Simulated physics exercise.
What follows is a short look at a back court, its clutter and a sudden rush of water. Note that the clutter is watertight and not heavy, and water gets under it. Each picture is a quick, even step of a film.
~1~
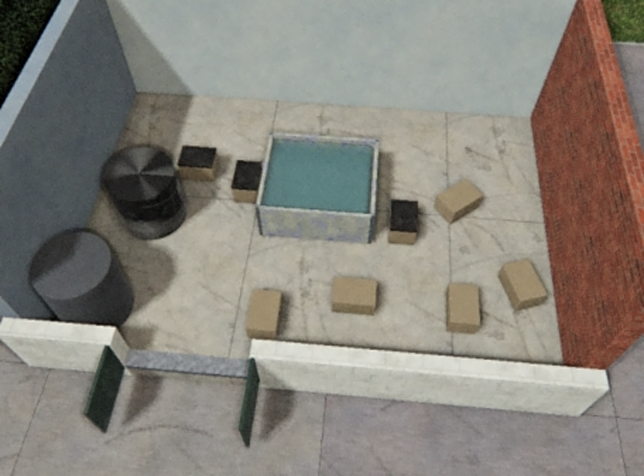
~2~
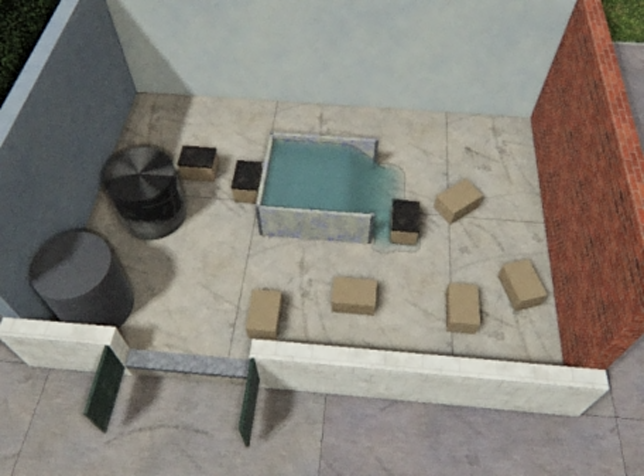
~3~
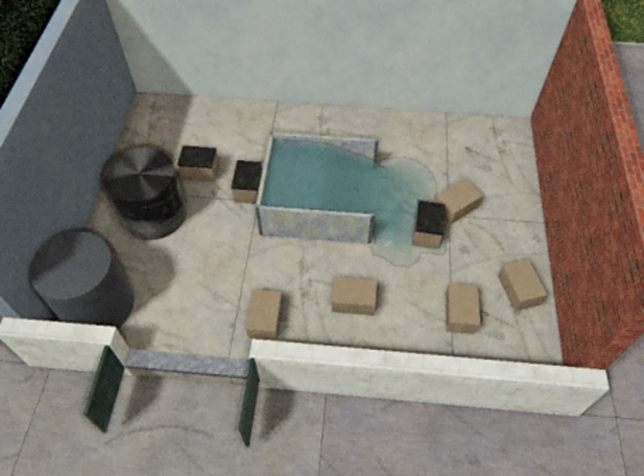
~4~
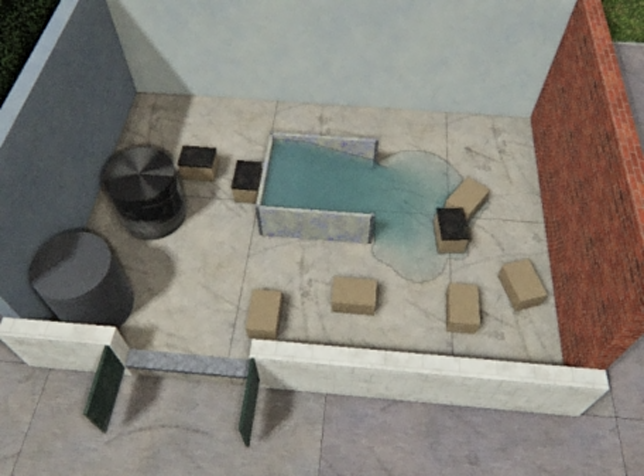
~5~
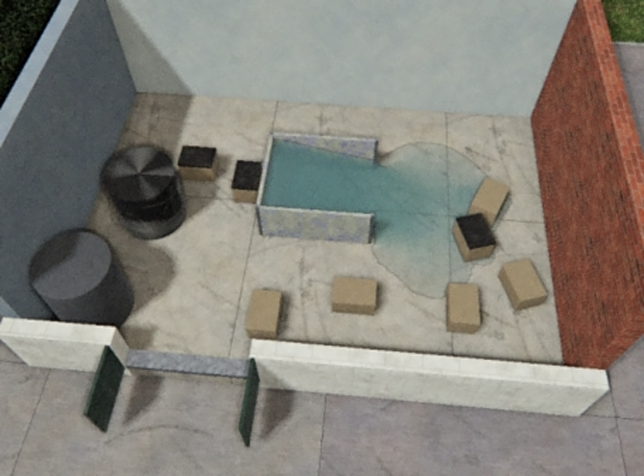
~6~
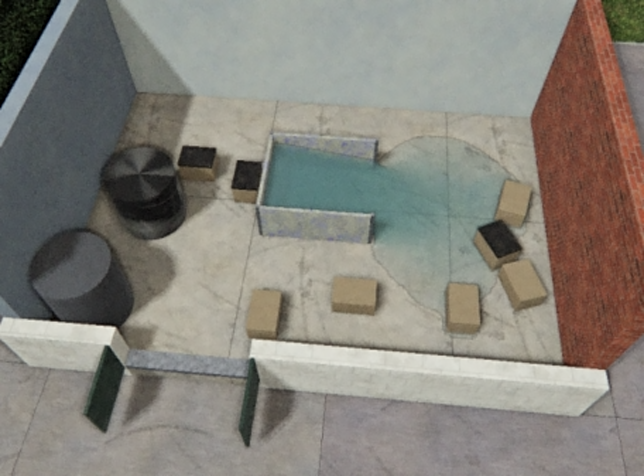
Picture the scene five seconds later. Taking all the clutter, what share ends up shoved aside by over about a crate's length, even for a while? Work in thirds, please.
Looks to me like two in three or more get shifted a long way.
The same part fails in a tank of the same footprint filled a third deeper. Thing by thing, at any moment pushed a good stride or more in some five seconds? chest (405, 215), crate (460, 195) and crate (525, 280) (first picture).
The first passed the mark, the next passed the mark, and the last passed the mark.
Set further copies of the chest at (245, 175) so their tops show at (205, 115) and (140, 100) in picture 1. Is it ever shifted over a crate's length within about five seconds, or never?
Answers in the order given: Stayed within the threshold, stayed within the threshold.
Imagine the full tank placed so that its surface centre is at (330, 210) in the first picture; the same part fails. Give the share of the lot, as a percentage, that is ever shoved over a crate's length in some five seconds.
Estimate: Some 80 per cent of them.
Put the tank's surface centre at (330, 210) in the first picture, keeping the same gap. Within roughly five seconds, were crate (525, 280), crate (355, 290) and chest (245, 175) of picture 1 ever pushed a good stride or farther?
Well, in order they come out as moved that far, moved that far and stayed within it.
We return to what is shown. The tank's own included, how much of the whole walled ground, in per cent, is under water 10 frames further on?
Estimate: Close to 40 in a hundred.
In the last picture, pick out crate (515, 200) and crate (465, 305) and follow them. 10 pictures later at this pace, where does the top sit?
(541, 192) and (501, 350), roughly.
A moment on, 2 of 8 are well off their spots; 2 afloat.
Next, 4 of 8 are well off their spots; 4 afloat.
Later, 4 of 8 are well off their spots; 4 afloat.
In the end, 6 of 8 are well off their spots, and 6 have been at some point; 4 afloat.
